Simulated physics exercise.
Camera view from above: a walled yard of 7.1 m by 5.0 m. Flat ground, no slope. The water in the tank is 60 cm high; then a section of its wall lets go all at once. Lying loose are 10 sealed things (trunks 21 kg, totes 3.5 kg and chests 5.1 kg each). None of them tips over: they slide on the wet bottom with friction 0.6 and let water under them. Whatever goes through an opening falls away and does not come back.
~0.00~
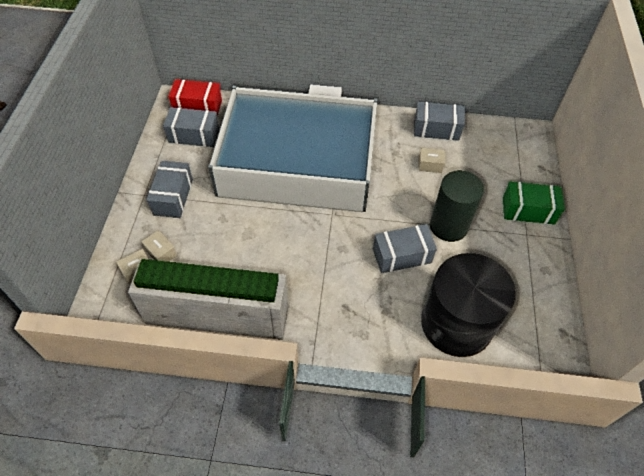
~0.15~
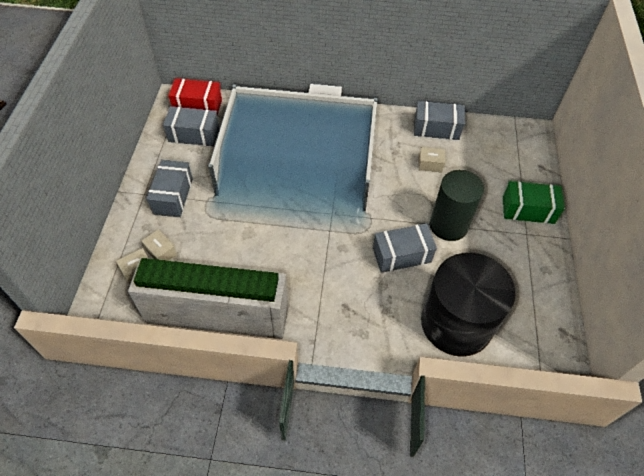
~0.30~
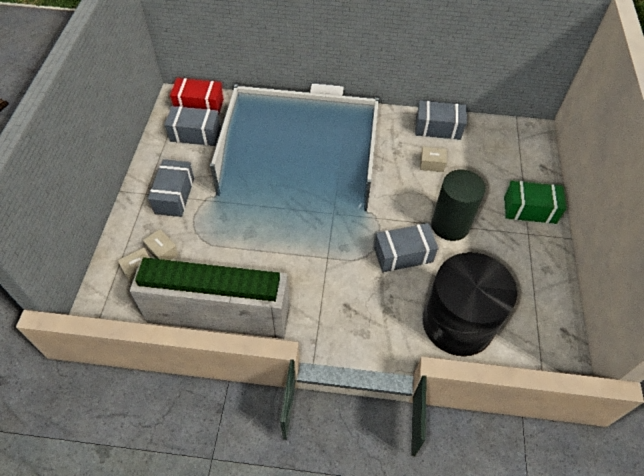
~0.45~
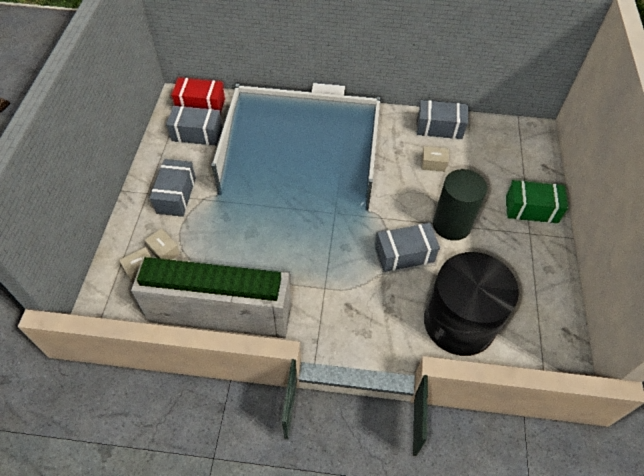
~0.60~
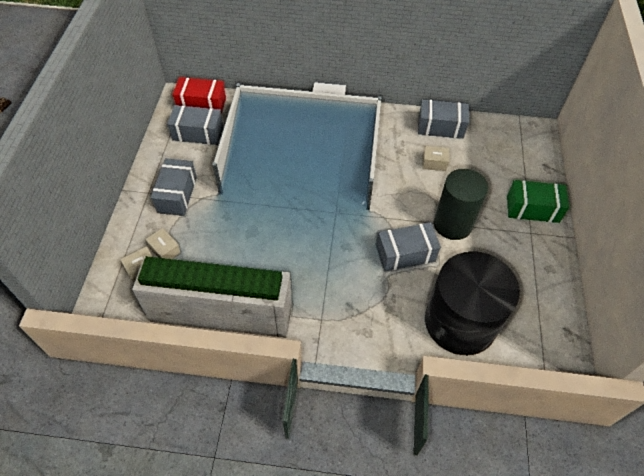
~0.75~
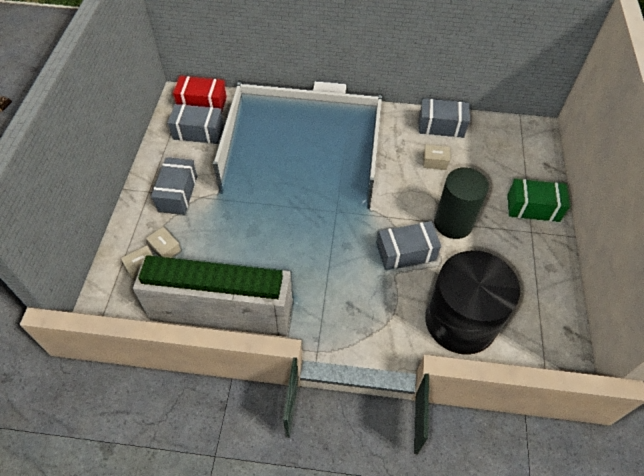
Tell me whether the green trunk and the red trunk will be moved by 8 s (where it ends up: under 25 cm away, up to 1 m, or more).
At the end, green trunk: Practically unmoved; red trunk: Moved far.
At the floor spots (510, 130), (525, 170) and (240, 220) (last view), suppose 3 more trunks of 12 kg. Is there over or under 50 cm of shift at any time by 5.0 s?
Order as asked - not as far, not as far, farther.
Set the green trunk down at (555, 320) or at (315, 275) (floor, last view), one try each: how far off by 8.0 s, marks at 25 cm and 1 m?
Outcomes in order: It is shifted a bit; it is taken a long way.
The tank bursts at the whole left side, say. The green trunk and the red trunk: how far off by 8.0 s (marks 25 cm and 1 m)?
Note: Green trunk swept well away, red trunk swept well away.
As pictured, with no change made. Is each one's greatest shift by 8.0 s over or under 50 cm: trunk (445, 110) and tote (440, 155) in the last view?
Taking them in order: Fell shy and fell shy.
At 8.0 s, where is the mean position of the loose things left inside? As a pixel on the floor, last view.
It sits at about (350, 153).
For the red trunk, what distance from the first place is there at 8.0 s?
250 cm.
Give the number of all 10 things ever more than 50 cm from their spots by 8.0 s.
Result: 7.
After 1.6 s the green trunk is near (542, 193), 0.0 m from its start, aground; the red trunk is near (199, 87), 0.0 m from its start, aground; 0 of 10 are out; 2 afloat.
After 3.6 s the green trunk is near (542, 193), 0.0 m from its start, aground; the red trunk is near (199, 87), 0.0 m from its start, aground; 0 of 10 are out; 2 afloat.
After 5.6 s the green trunk is near (542, 193), 0.0 m from its start, aground; the red trunk is near (228, 77), 0.5 m from its start, afloat; 0 of 10 are out; 5 afloat.
After 8.0 s the green trunk is near (542, 192), 0.0 m from its start, aground; the red trunk is near (336, 92), 2.4 m from its start, afloat; 0 of 10 are out; 7 afloat.
